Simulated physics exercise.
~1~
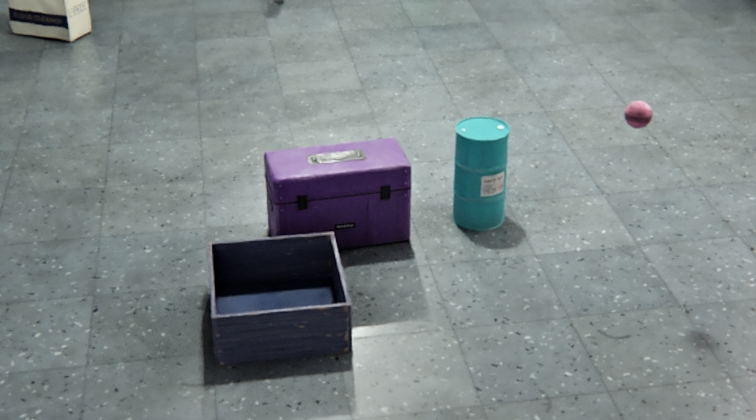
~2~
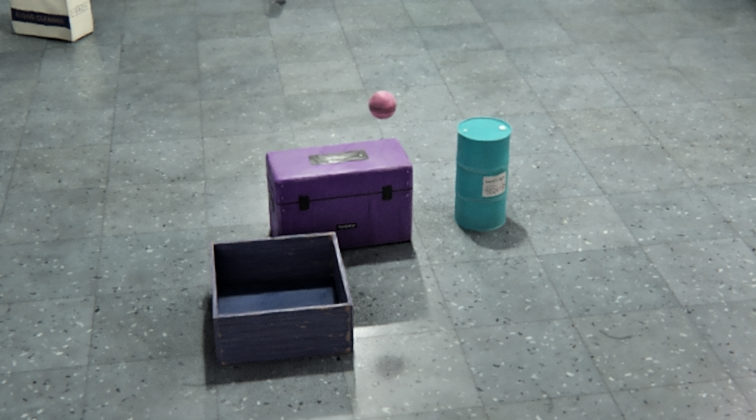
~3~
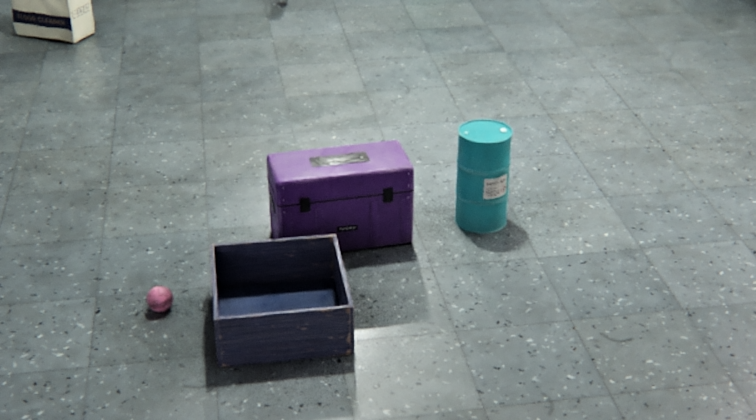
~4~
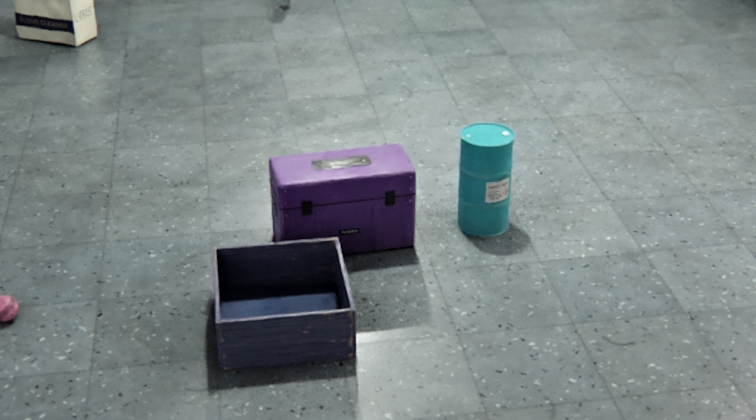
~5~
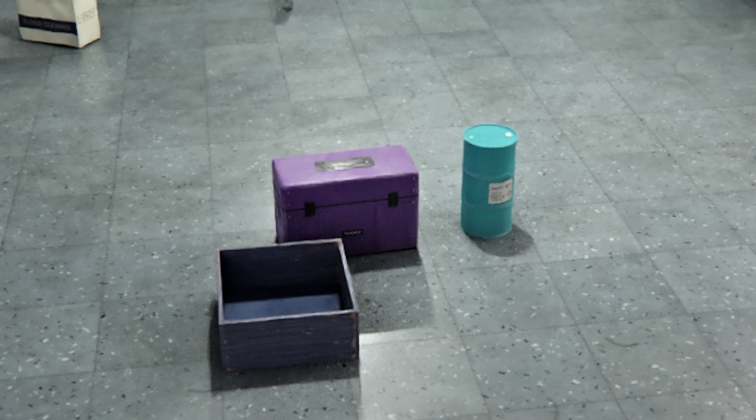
The video shows a pink ball flying leftward through the air past a turquoise canister and a purple toolbox, missing an open dark box. It comes down to the box's left and continues left out of view, leaving the box empty and the other objects in place.
